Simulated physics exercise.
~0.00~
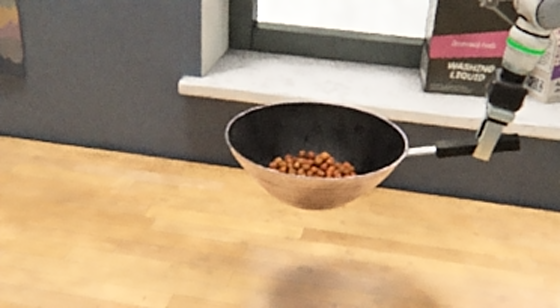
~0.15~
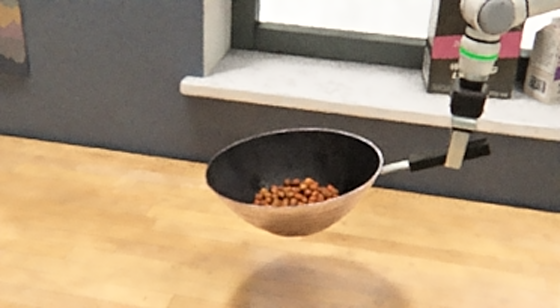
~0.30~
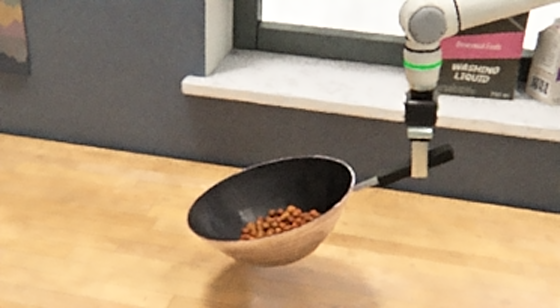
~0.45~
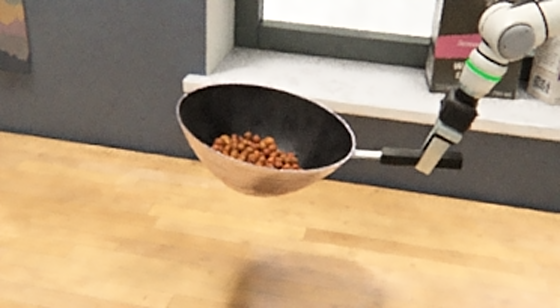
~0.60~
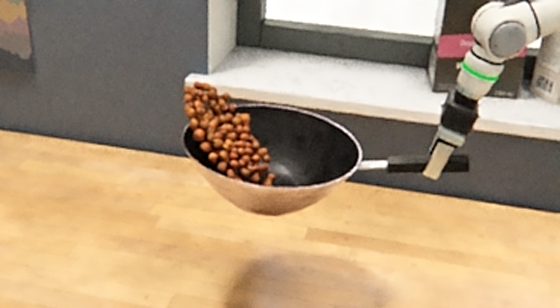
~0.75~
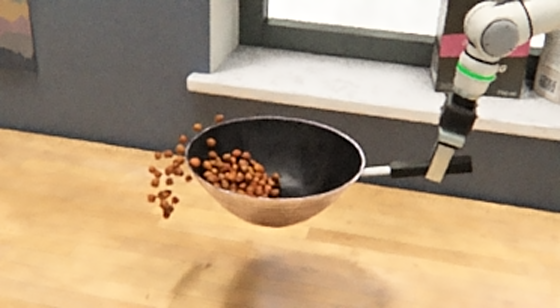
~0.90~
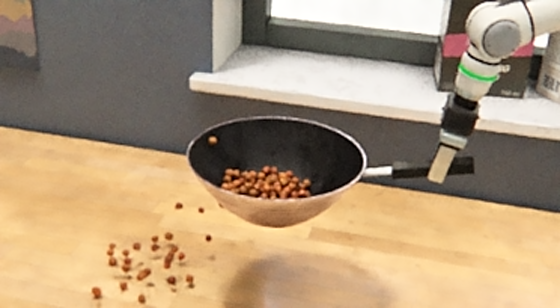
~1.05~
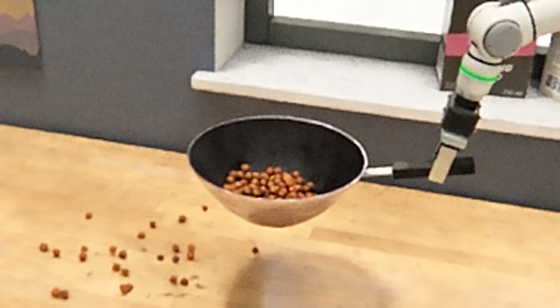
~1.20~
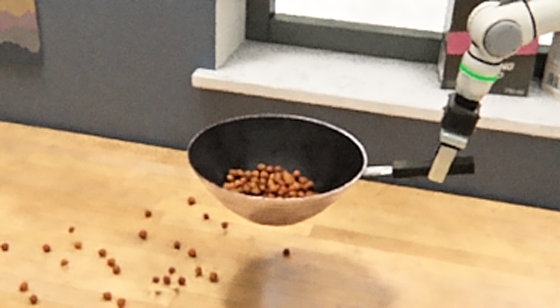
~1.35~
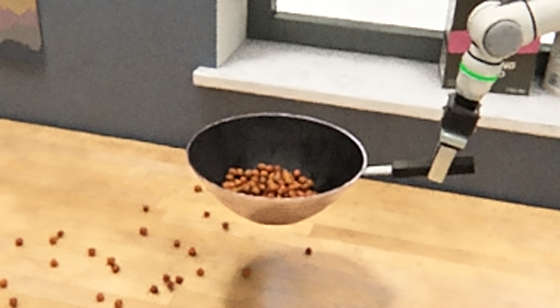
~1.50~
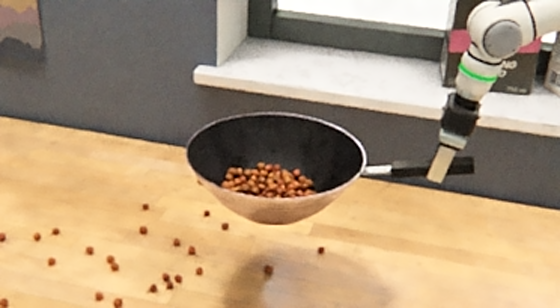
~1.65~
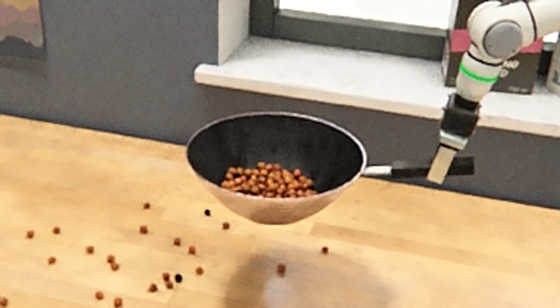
The clip opens on a robot arm holding a dark-lined wok of hazelnuts by its handle above a wooden worktop, with a windowsill and a box of washing liquid behind. The arm lowers the wok toward the left, tipping it as it goes. It then swings the wok back up, and the nuts surge up against the left side in a tall heap. Some spill over the left rim while the wok levels out, dropping and bouncing across the worktop. The wok stays still and level with most of the nuts inside, as the spilled ones lie scattered below.
